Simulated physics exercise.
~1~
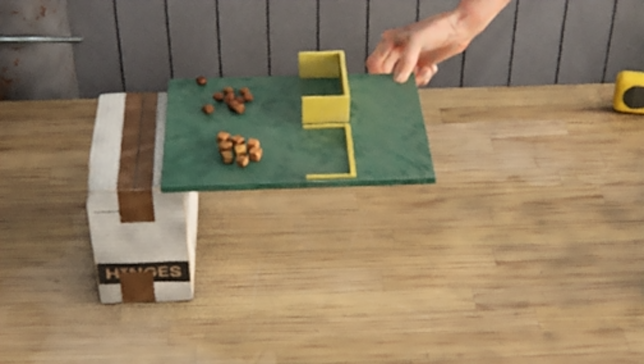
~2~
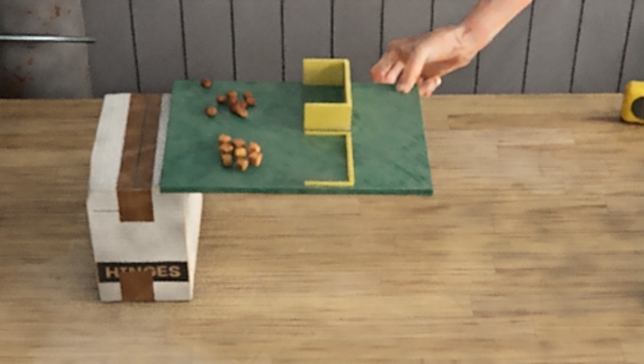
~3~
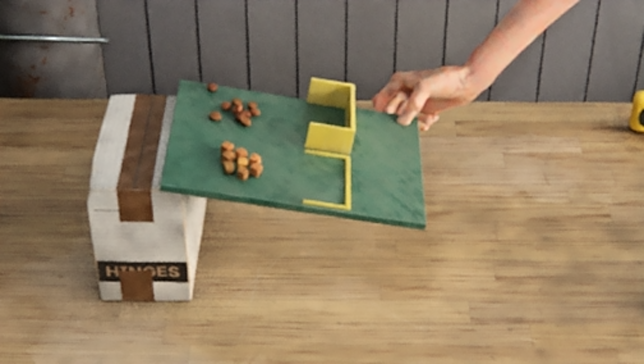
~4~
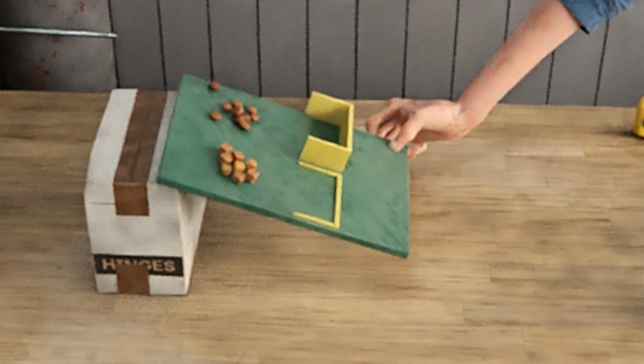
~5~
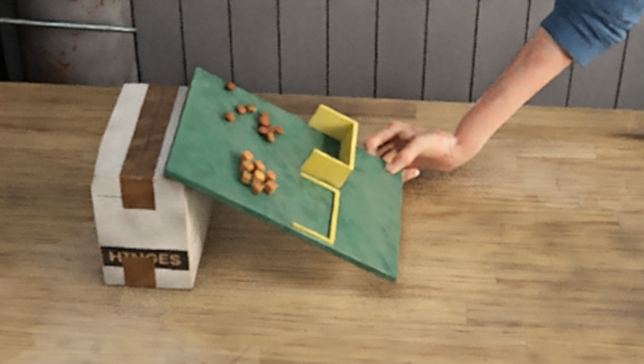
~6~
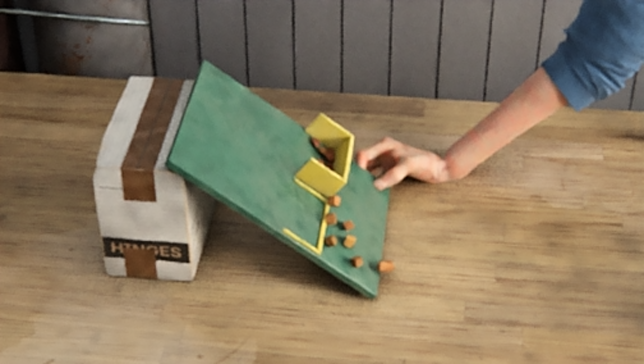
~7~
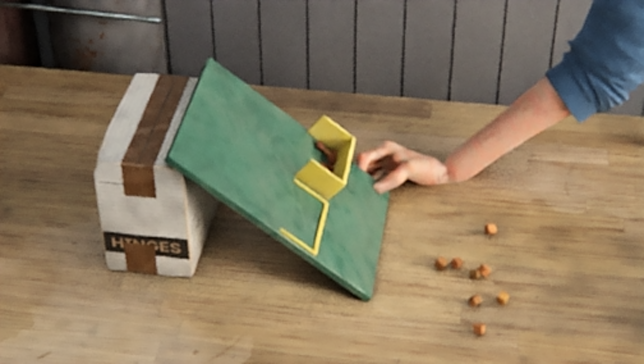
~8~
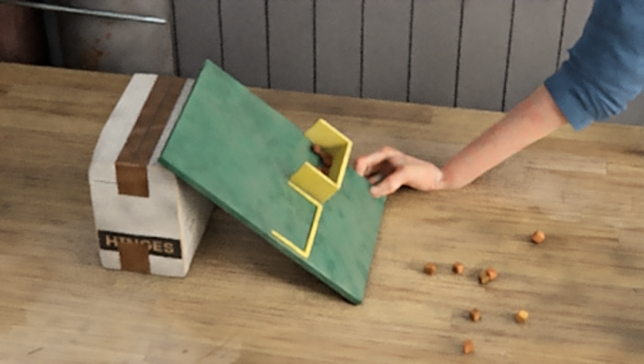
The footage shows a hand lowering the free end of a green board propped on a box until it slopes to the wooden counter; two heaps of small brown pieces slide down, the nearer passing its low yellow barrier and scattering across the counter, the farther staying behind its taller one.
